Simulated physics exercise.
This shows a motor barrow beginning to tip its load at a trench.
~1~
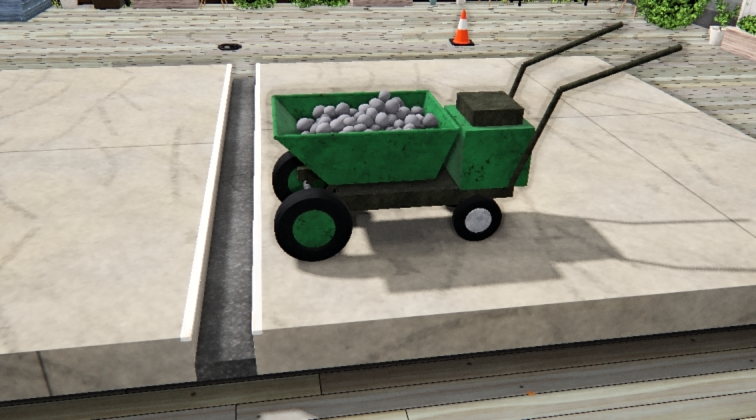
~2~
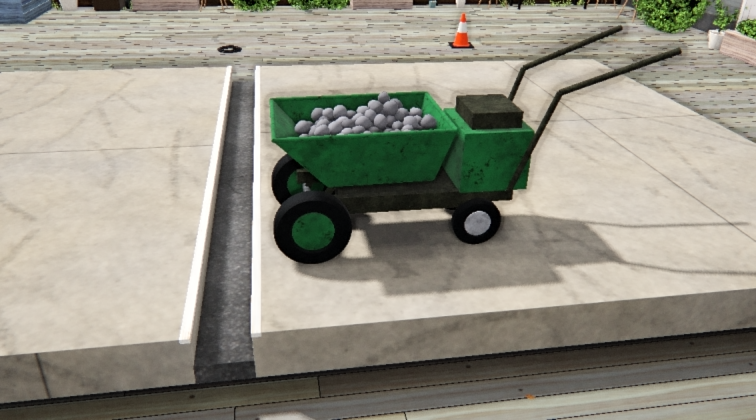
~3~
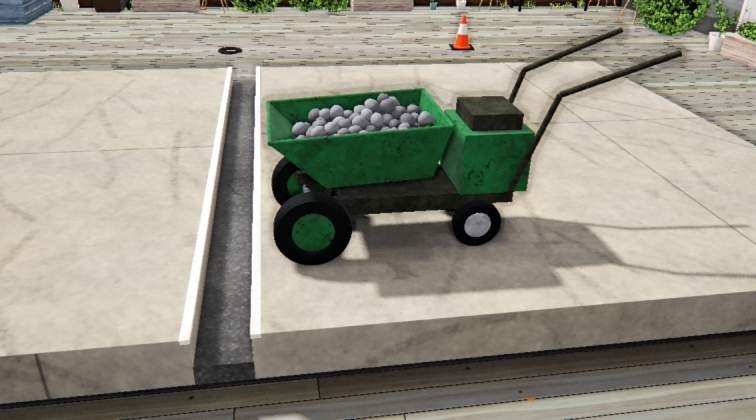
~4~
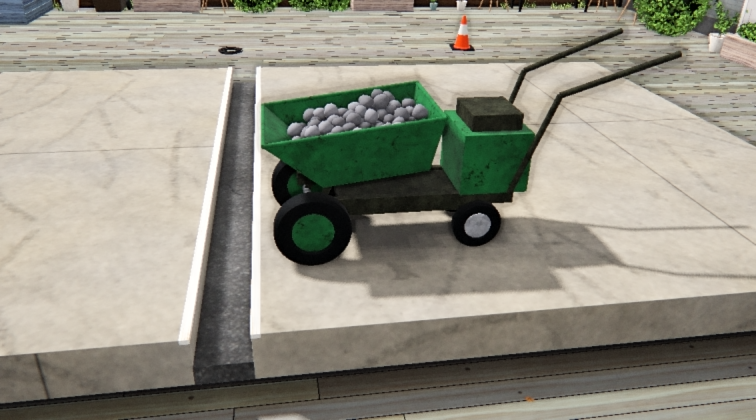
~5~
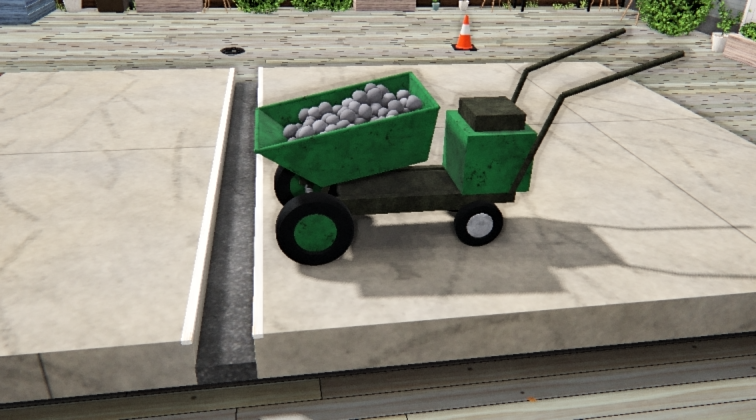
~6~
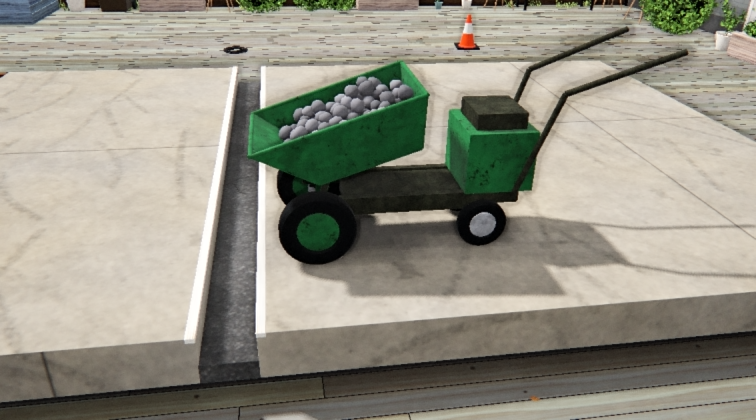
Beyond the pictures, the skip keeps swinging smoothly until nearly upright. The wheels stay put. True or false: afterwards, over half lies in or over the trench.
False.
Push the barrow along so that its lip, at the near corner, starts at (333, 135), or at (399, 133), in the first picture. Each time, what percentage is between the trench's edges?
It works out to 70 per cent in the first case and 40 per cent in the second.
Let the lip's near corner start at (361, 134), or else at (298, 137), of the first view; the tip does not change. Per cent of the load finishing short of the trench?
About 20 %, then 0 %.
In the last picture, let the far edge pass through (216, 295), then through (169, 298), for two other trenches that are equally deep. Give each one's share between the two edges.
First some 0, then 60 per cent.
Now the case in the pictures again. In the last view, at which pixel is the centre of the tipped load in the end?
Near pixel (164, 239).
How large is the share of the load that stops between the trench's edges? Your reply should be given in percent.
About 10 in every hundred pieces.
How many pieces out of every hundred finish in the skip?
Close to 15 in a hundred.
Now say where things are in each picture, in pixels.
The first picture shows lip of the skip (276, 138), level; top of the load (365, 121), round cobbles; first edge of the trench (257, 289); far edge (192, 294), the trench under half as wide as the skip, and about half as deep as wide.
The second picture shows lip of the skip (274, 141), level; top of the load (363, 123).
The third picture shows lip of the skip (270, 144), tipped barely; top of the load (377, 121).
The fourth picture shows lip of the skip (263, 147), tipped a little; top of the load (389, 121).
The fifth picture shows lip of the skip (257, 152), tipped a little; top of the load (376, 111).
The sixth picture shows lip of the skip (250, 157), tipped clearly; top of the load (376, 107); first edge of the trench (261, 291); far edge (197, 296).
Just after the last frame, skip tipped steeply; every one in the skip.
A moment on, skip tipped right over; roughly two thirds in the skip; just a few in or heaped over the trench; roughly a third beyond it; just a few falling.
Further on, skip tipped right over; roughly a quarter in the skip; about a tenth in or heaped over the trench; the larger part beyond it.
When it is over, skip tipped right over; roughly a quarter in the skip; about a tenth in or heaped over the trench; the larger part beyond it.
